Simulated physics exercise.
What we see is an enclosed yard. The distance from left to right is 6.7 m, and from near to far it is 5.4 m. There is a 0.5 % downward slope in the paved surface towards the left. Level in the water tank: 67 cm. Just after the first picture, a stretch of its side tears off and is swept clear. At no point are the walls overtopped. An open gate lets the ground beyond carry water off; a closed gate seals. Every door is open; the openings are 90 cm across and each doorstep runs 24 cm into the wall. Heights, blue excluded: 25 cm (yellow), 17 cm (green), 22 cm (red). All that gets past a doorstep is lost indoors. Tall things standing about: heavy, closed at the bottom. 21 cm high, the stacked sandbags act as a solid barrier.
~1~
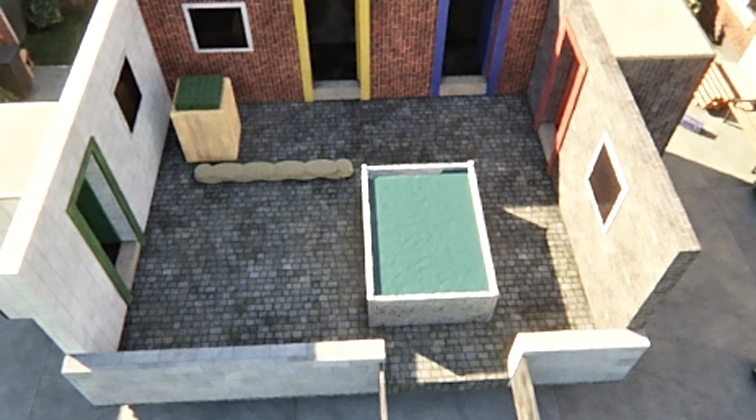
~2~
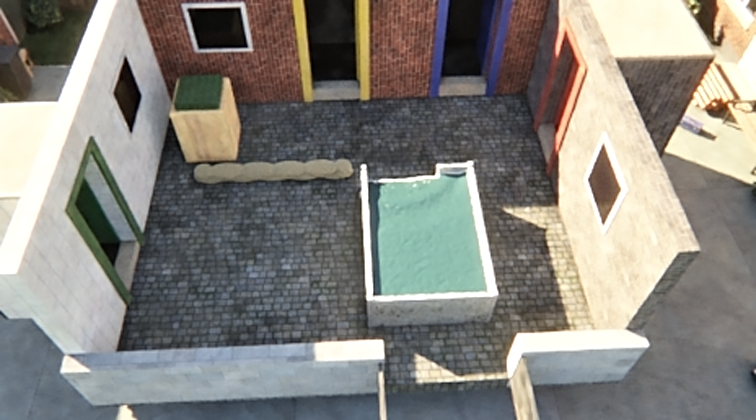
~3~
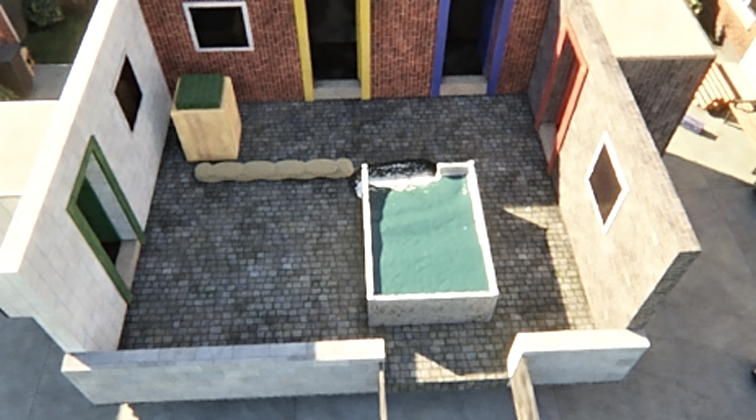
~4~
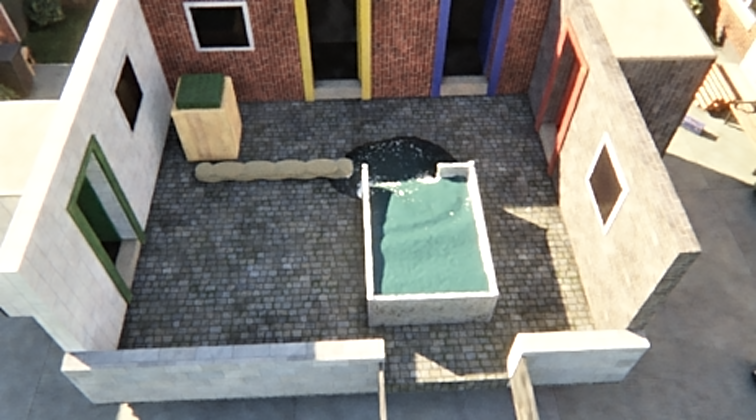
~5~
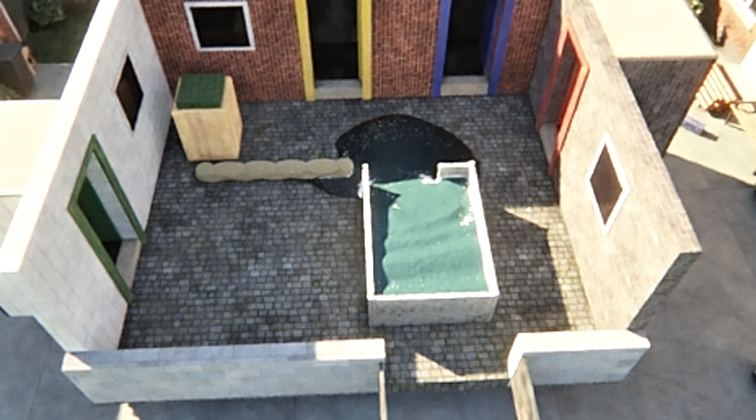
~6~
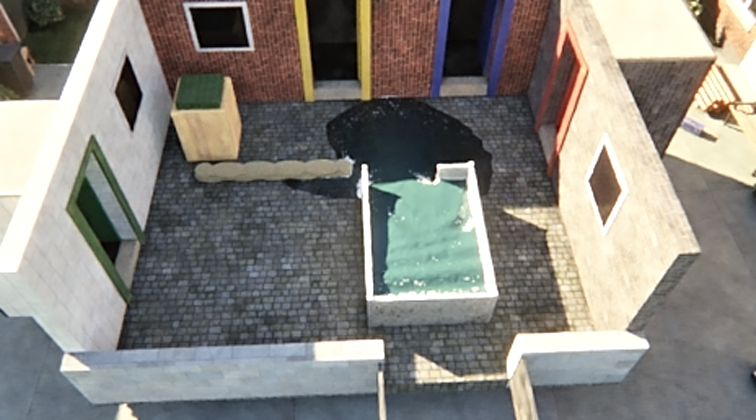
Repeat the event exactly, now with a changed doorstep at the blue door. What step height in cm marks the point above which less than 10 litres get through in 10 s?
The point is around 17 cm.
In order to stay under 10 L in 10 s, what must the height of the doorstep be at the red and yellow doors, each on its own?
Close to 10.5 cm (red) and close to 30 cm (yellow).
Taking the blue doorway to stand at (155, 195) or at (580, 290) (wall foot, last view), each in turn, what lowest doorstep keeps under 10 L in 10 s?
Roughly 9.5 cm, then roughly 9.0 cm.
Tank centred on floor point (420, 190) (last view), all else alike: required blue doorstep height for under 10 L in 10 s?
Then roughly 16 cm.
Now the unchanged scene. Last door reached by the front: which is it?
Door: Green.
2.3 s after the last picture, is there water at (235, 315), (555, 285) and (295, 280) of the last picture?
1: Unwetted; 2: Unwetted; 3: Unwetted.
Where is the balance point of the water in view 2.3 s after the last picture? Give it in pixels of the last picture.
(390, 178).
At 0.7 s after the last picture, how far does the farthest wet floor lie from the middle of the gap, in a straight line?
Near 3.2 m, more or less.
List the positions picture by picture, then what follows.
The first picture shows still water, 67 cm deep, in the water tank at (425, 229); the blue door at (468, 52) is dry.
In the second picture, the gap is on the far side, the front 0.3 m out at a hidden place; the back of the water tank holds 67 cm.
In the third picture, the front is at (394, 165), 0.8 m from the gap on the far side; 1.0 m2 of floor is wet, 67 cm left at the back.
In the fourth picture, water pours out on the far side and has run 1.3 m, to (389, 142); about 8 cm deep outside, 67 cm at the back.
In the fifth picture, water pours out on the far side and has run 1.9 m, to (387, 119); about 7 cm deep outside, 66 cm at the back.
In the sixth picture, the gap is on the far side, the front 2.4 m out at (376, 100); the back of the water tank holds 59 cm; 0.7 m in a straight line remain to the blue door at (469, 53).
Then, 0.7 s after the last picture water covers 25 % of the floor, deepest (36 cm) near (392, 192); 17 cm at the blue door, 0 litres in over its 26 cm doorstep.
Then, 2.3 s after the last picture water covers 40 % of the floor, deepest (34 cm) near (181, 116); 18 cm at the blue door, 0 litres in over its 26 cm doorstep.
Then, 9.3 s after the last picture water covers 95 % of the floor, deepest (12 cm) near (563, 359); 9 cm at the blue door, 0 litres in over its 26 cm doorstep.
At the blue door as built, the water peaked near 22 cm, 1.5 s after the last picture.
With a doorstep of 15 cm, 22 litres would have come in within the 10 s; with 20.5 cm, 3 litres. So under 10 litres takes about 17 cm.
